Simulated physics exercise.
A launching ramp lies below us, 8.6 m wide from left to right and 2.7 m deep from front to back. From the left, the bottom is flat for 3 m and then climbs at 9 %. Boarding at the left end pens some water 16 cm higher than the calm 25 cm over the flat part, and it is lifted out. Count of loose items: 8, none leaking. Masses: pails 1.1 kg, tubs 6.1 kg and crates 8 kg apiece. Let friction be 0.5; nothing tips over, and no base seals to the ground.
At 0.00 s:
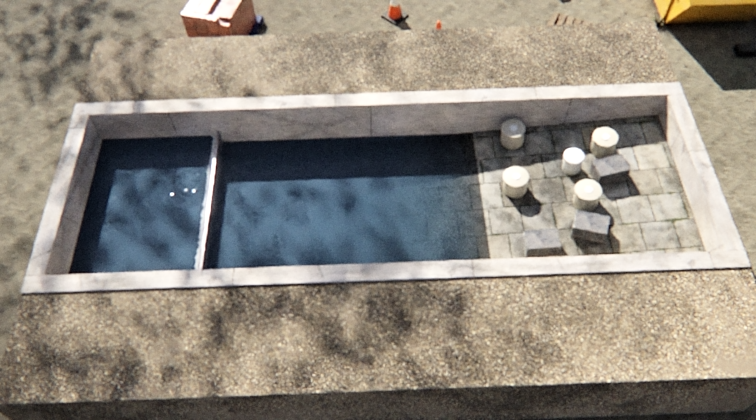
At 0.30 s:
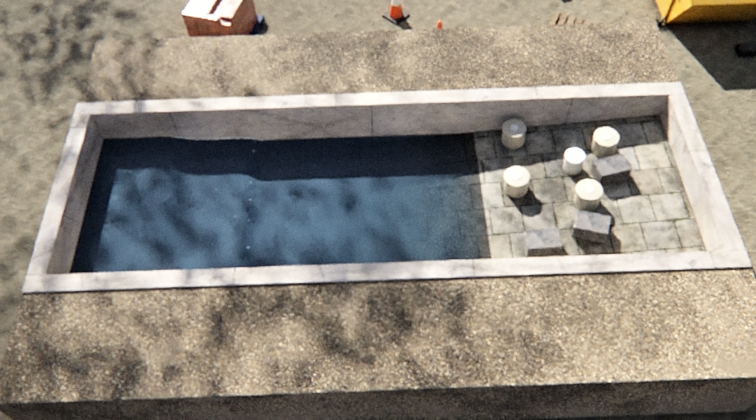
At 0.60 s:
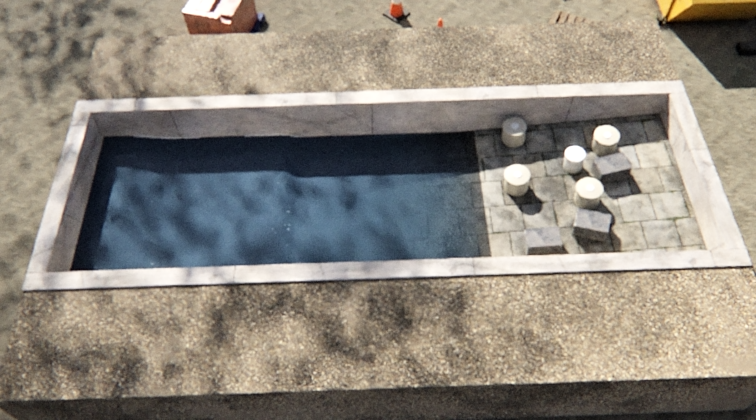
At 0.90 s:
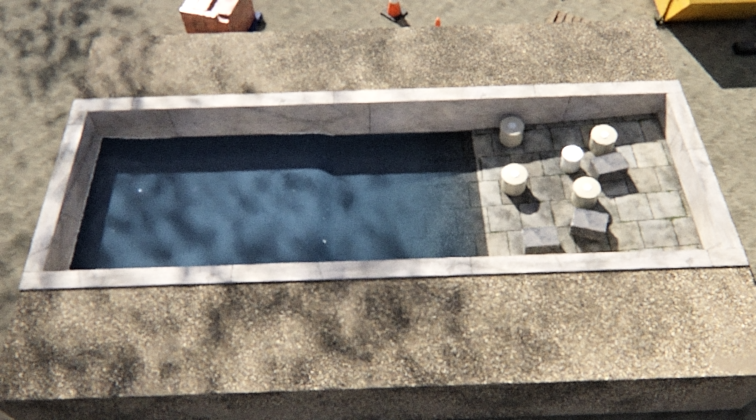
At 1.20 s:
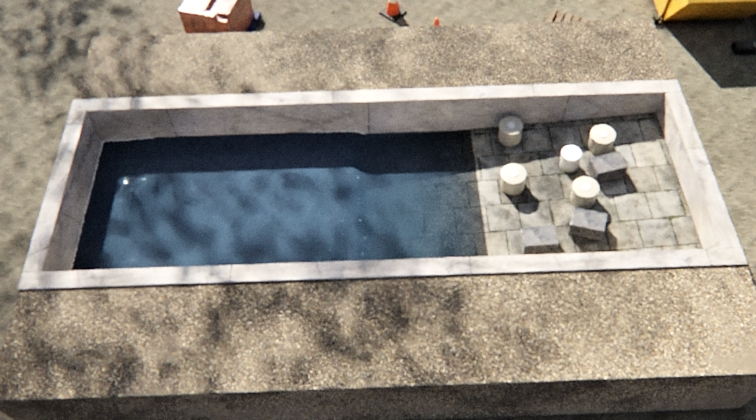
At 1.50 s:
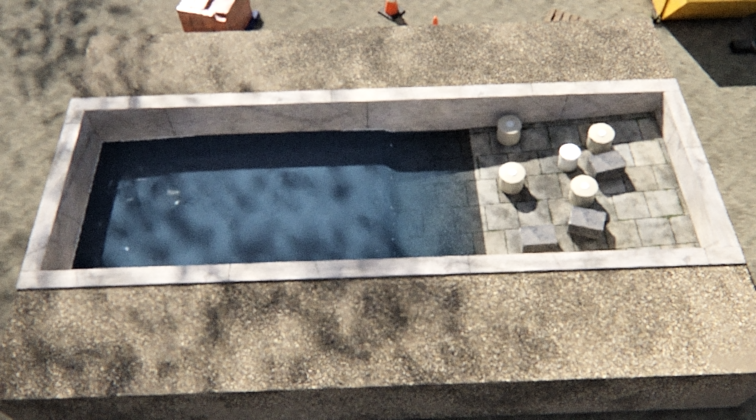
In a long, pale-walled basin set in gravelly ground, a thin barrier near the left end of dark blue water is gone after the opening moment. A low swell then moves rightward through the water, while the pale tubs and grey blocks on the paved right side stay still.
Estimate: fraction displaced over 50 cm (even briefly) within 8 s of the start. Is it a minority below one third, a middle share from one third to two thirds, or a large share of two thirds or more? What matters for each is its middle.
The mid range, a third to two thirds.
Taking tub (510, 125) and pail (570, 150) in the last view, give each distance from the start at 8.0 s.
First 30 cm, then 250 cm.
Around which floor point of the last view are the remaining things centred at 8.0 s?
Centred roughly on (519, 187).
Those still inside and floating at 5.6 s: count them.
Count: 4.
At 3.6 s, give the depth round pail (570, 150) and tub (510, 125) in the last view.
Around 2 cm and 5 cm.
After 2.1 s 0 of 8 are over 50 cm from their spots; 0 afloat.
After 3.6 s 0 of 8 are over 50 cm from their spots; 0 afloat.
After 5.6 s 0 of 8 are over 50 cm from their spots; 4 afloat.
After 8.0 s 3 of 8 are over 50 cm from their spots, and 4 have been at some point; 2 afloat.
